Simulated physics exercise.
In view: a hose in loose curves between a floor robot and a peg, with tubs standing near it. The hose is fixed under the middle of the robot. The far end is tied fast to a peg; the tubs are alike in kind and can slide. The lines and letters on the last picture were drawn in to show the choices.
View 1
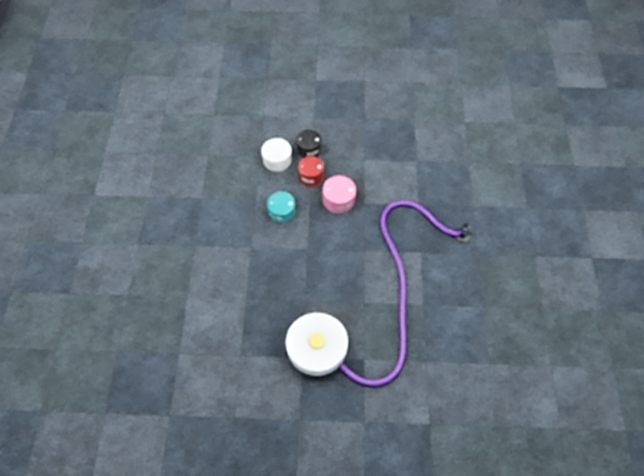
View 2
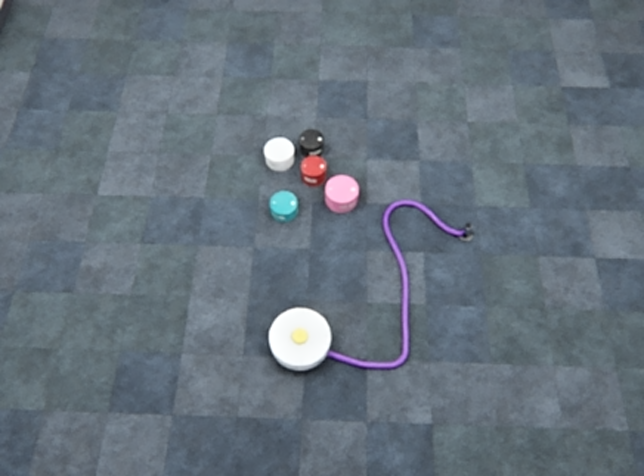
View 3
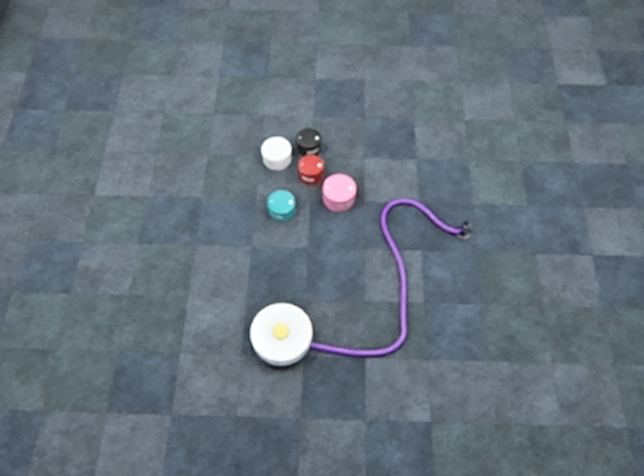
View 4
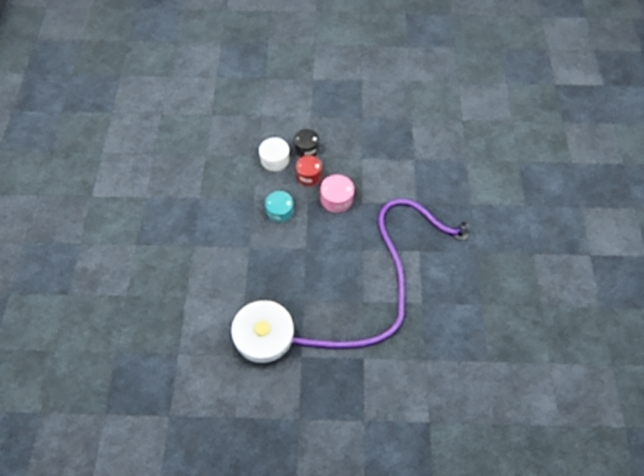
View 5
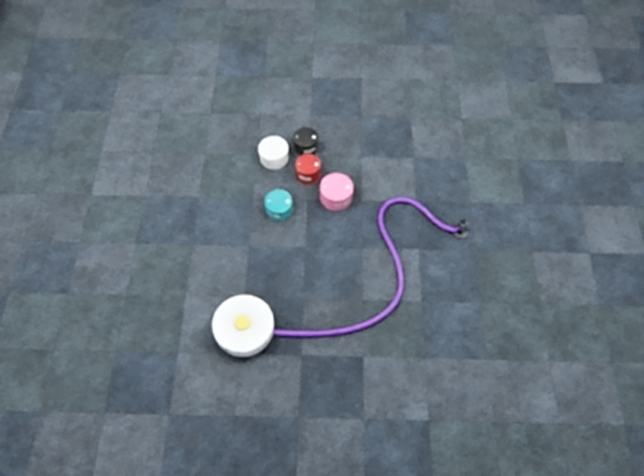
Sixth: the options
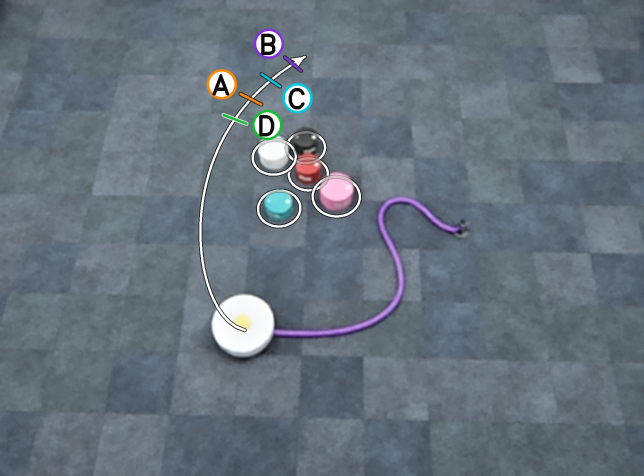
To begin with, a round white device with a yellow centre sits below five small tubs, trailing a loosely curved purple hose from a peg on the right. The device slides steadily left and slightly upward across the tiled floor, drawing the hose's lower bend into a gentler curve, while the tubs stay put.
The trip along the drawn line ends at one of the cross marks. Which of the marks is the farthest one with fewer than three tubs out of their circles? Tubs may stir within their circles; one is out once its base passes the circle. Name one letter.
At C, and not beyond.
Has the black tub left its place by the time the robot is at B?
Yes.
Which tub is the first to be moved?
The turquoise tub.
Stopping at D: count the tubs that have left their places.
The count is none.
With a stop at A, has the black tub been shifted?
No.
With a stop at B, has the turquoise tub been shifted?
Yes.
On the marked copy, A at (251, 99); B at (293, 64); C at (271, 80); D at (235, 119); the route from (245, 330) via (210, 171) to (305, 57).
Taking C. A third of the way, robot (199, 230).
Two thirds of the way, robot (220, 136).
When it is over, robot (270, 74); red tub (311, 167); turquoise tub (297, 186); one over the rings.
As for the rest, A is within the limit but short; B has four over the rings; D is within the limit but short.
